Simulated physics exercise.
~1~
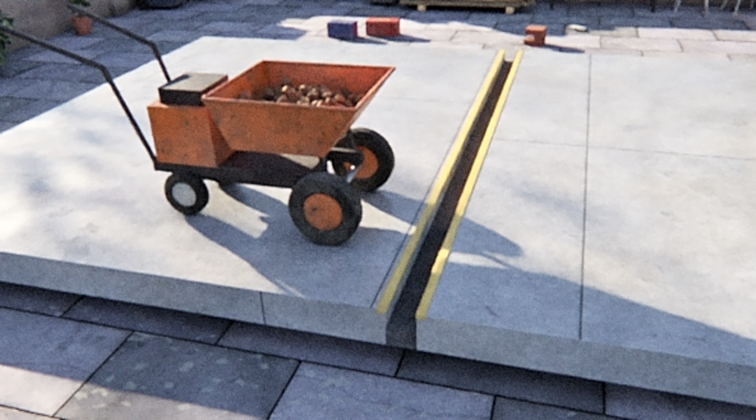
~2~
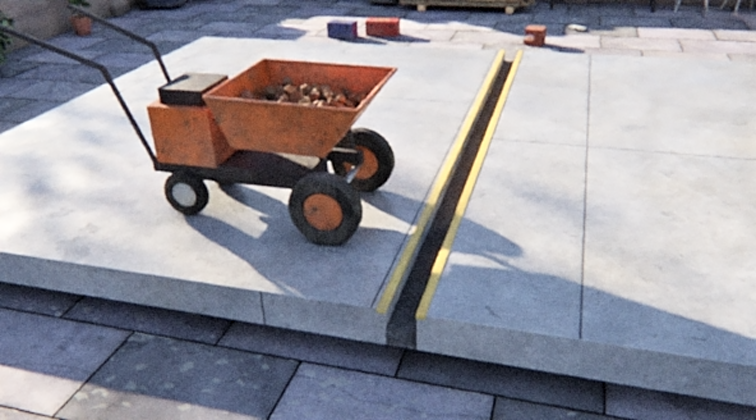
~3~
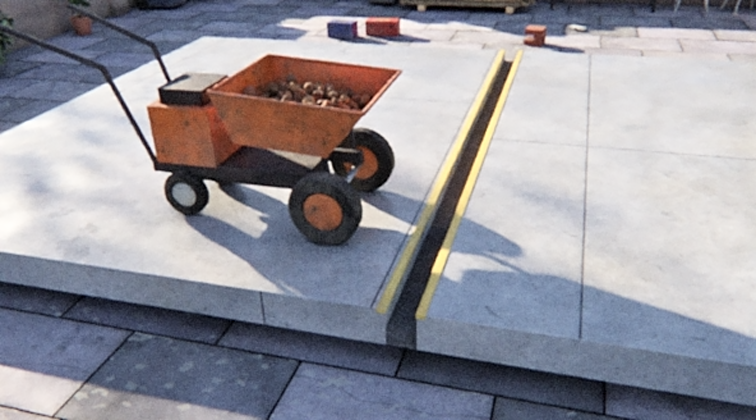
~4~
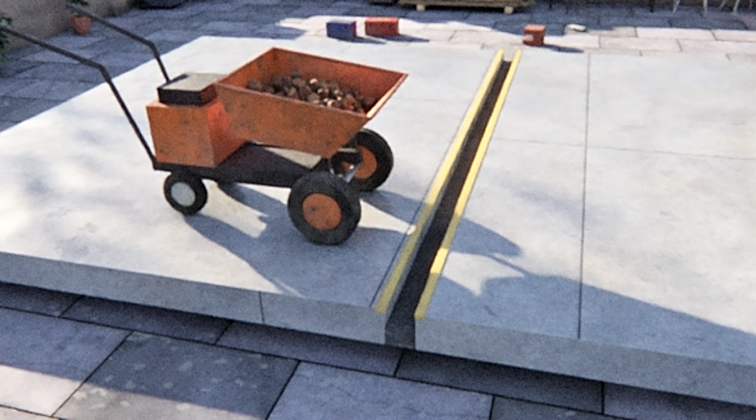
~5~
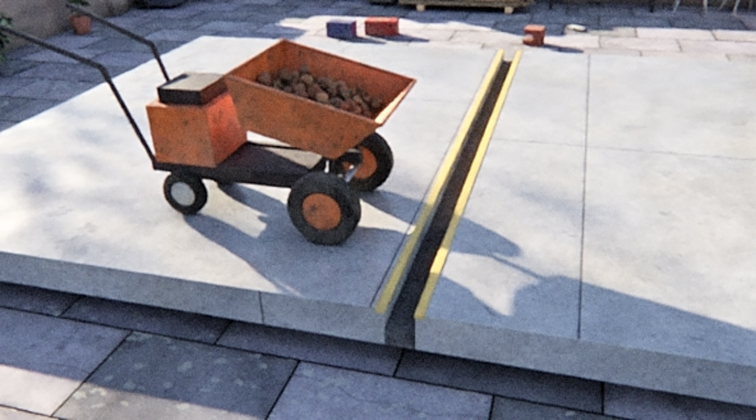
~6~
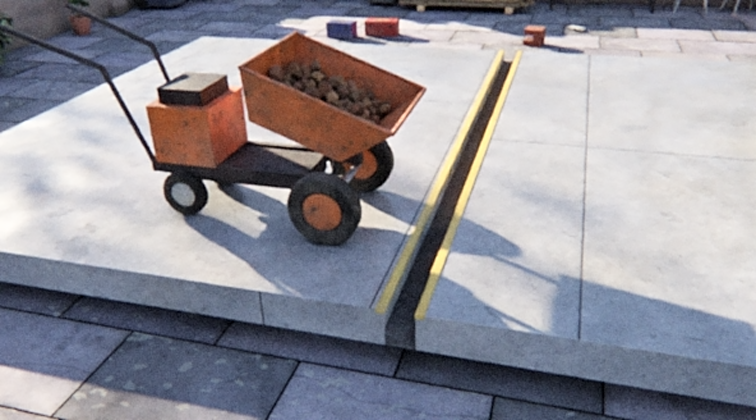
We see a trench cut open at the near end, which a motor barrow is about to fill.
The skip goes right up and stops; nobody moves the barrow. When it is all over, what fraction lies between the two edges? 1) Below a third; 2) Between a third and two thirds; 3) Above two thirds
1, below a third.
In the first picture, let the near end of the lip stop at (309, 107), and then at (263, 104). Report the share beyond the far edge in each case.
20 and 0 percent, in that order.
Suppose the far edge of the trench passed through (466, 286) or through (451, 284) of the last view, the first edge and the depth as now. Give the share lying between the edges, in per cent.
Respectively, 60 % and 40 %.
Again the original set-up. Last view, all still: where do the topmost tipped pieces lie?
I'd place the summit at about pixel (472, 213).
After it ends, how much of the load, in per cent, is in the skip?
Roughly 15 in a hundred.
Just after the last frame, skip tipped steeply; every one in the skip.
A moment on, skip tipped right over; roughly two thirds in the skip; roughly a third beyond it; just a few falling.
Further on, skip tipped right over; about a tenth in the skip; just a few in or heaped over the trench; the larger part beyond it.
When it is over, skip tipped right over; about a tenth in the skip; just a few in or heaped over the trench; the larger part beyond it.
